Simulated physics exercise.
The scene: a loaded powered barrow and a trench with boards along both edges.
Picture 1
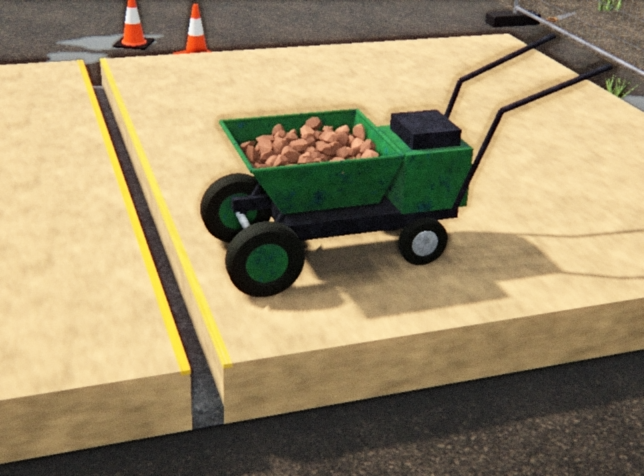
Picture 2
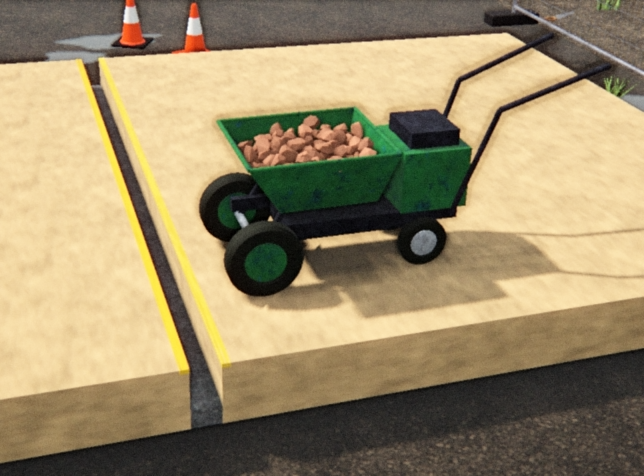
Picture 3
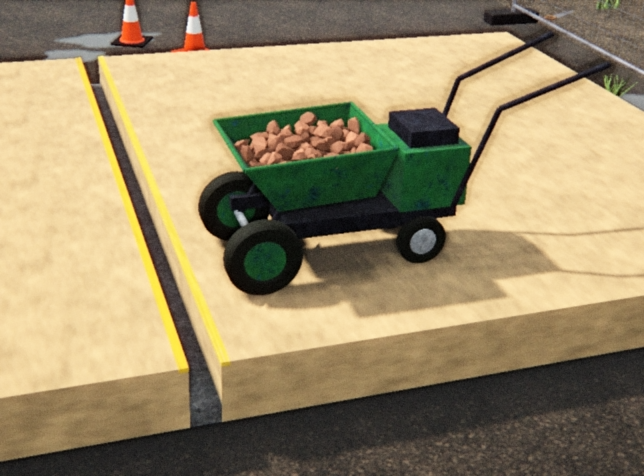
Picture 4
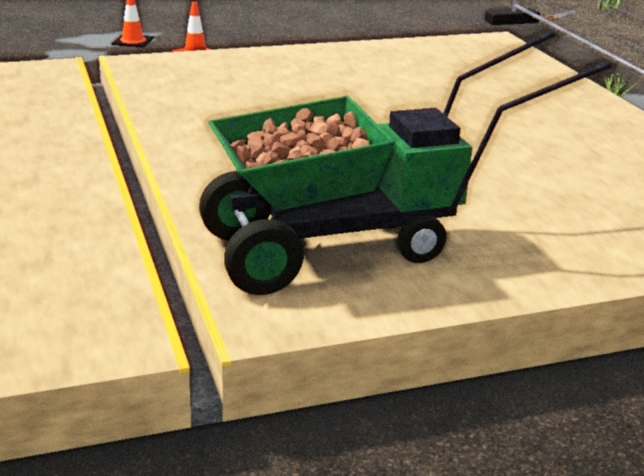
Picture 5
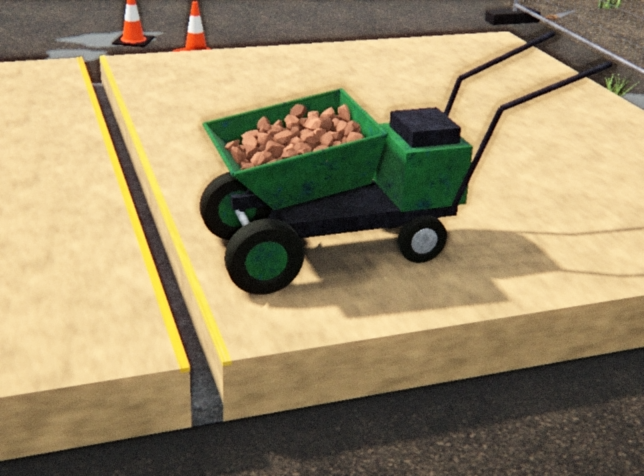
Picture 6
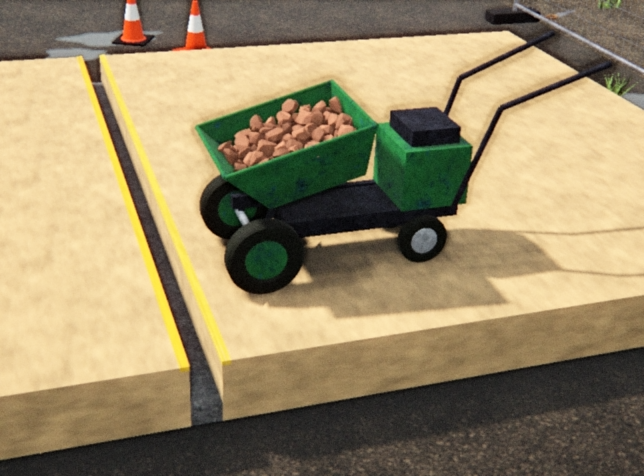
The green skip of a barrow loaded with rubble slowly tilts forward, its rear rising.
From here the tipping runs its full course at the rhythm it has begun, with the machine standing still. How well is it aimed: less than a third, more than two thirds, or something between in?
The trench takes less than a third.
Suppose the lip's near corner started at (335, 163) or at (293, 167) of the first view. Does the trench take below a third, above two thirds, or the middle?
First the middle third, then one to two thirds.
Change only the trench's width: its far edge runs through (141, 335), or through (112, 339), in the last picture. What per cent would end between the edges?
Near 40 % and 80 %.
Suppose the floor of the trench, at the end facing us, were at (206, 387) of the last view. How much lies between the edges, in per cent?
Roughly 10 in a hundred.
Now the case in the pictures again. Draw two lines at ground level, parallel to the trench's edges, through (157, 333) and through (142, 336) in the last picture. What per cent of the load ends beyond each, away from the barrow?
The first gives 80 %, the second 70 %.
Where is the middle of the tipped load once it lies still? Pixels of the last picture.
At about (101, 275).
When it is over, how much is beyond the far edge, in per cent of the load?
Roughly 85 in a hundred.
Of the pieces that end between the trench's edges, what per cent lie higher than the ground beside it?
Close to 5 per cent.
Just after the last frame, skip tipped steeply; every one in the skip.
A moment on, skip tipped right over; the larger part in the skip; roughly a quarter beyond it; about a tenth falling.
Further on, skip tipped right over; about a tenth in the skip; just a few in or heaped over the trench; the larger part beyond it.
When it is over, skip tipped right over; just a few in the skip; about a tenth in or heaped over the trench; the larger part beyond it.
